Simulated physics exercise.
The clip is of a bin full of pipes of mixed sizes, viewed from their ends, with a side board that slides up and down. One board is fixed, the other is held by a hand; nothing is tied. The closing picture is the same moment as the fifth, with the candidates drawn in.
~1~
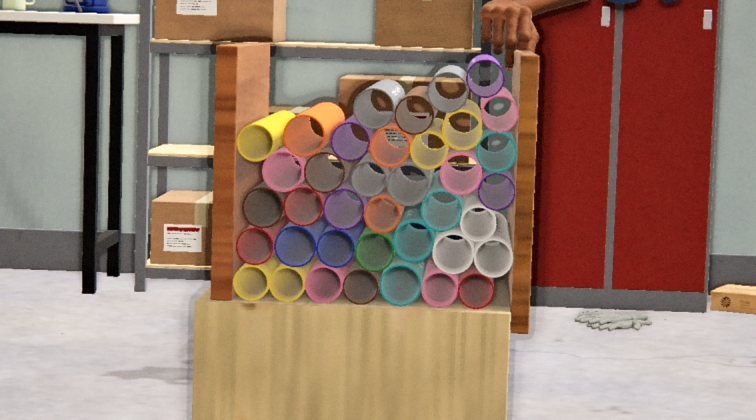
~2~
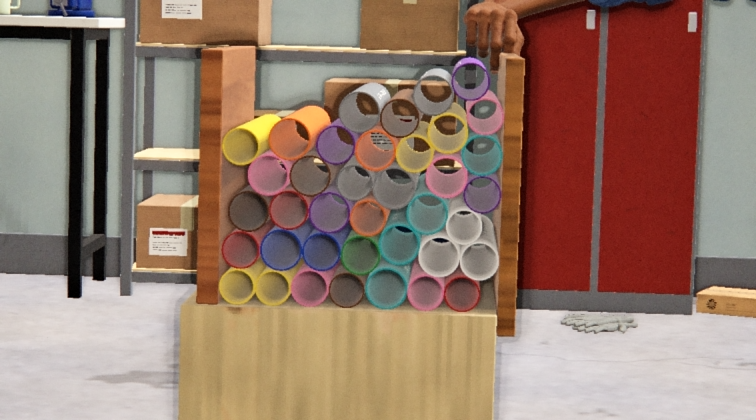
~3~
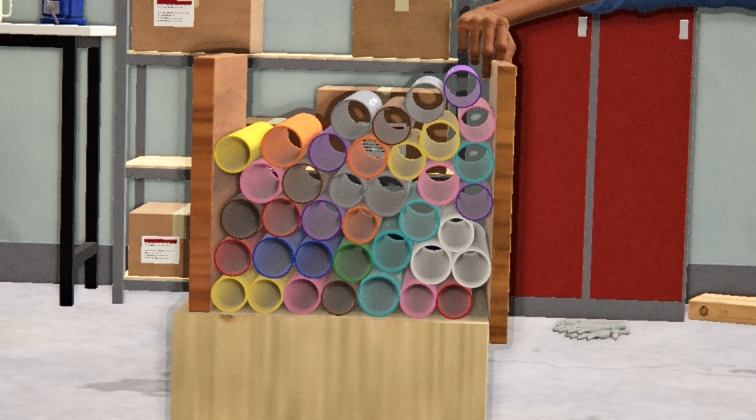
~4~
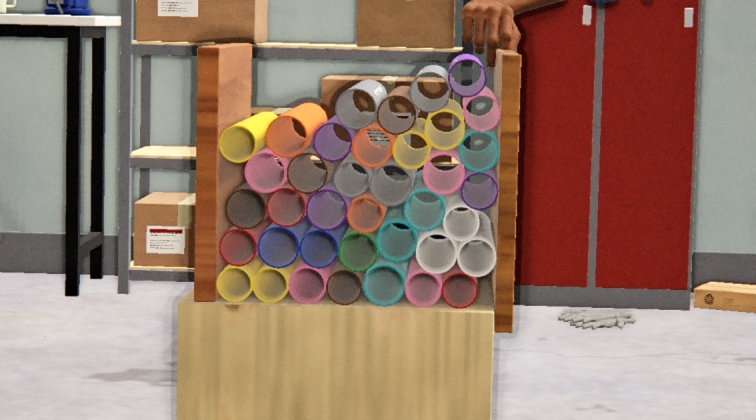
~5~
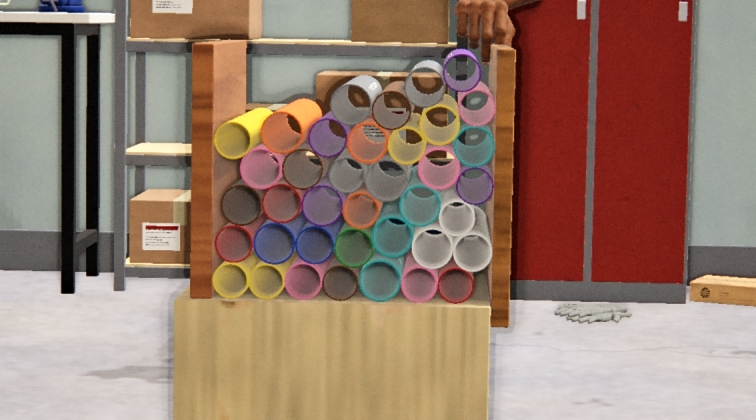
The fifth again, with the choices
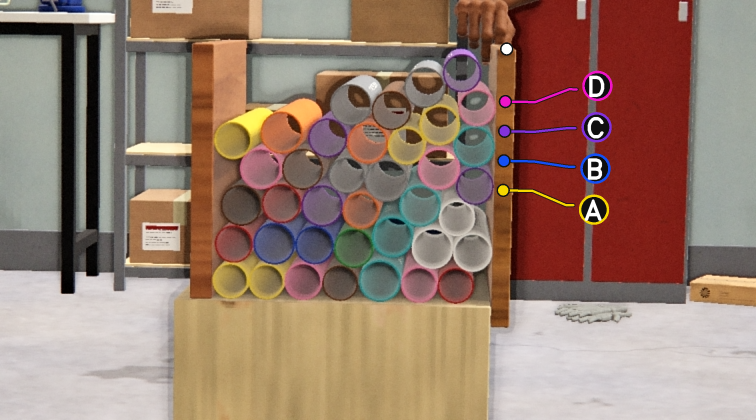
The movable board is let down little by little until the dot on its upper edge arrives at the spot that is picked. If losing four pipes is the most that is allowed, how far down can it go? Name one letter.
Down to B.
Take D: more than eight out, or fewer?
Fewer than eight.
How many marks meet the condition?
Three of the four.
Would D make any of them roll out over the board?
No, at D.
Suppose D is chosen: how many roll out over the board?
The count is none.
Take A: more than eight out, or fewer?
At A, fewer than eight.
On the marked copy, A at (503, 190); B at (504, 161); C at (505, 131); D at (505, 102); the white dot at (507, 49).
Following B. Soon after the start, top of the board (496, 101).
Later, top of the board (494, 160).
In the end, top of the board (494, 160), two out over the board.
As for the rest, A five out over the board; C two out over the board; D none out over the board.
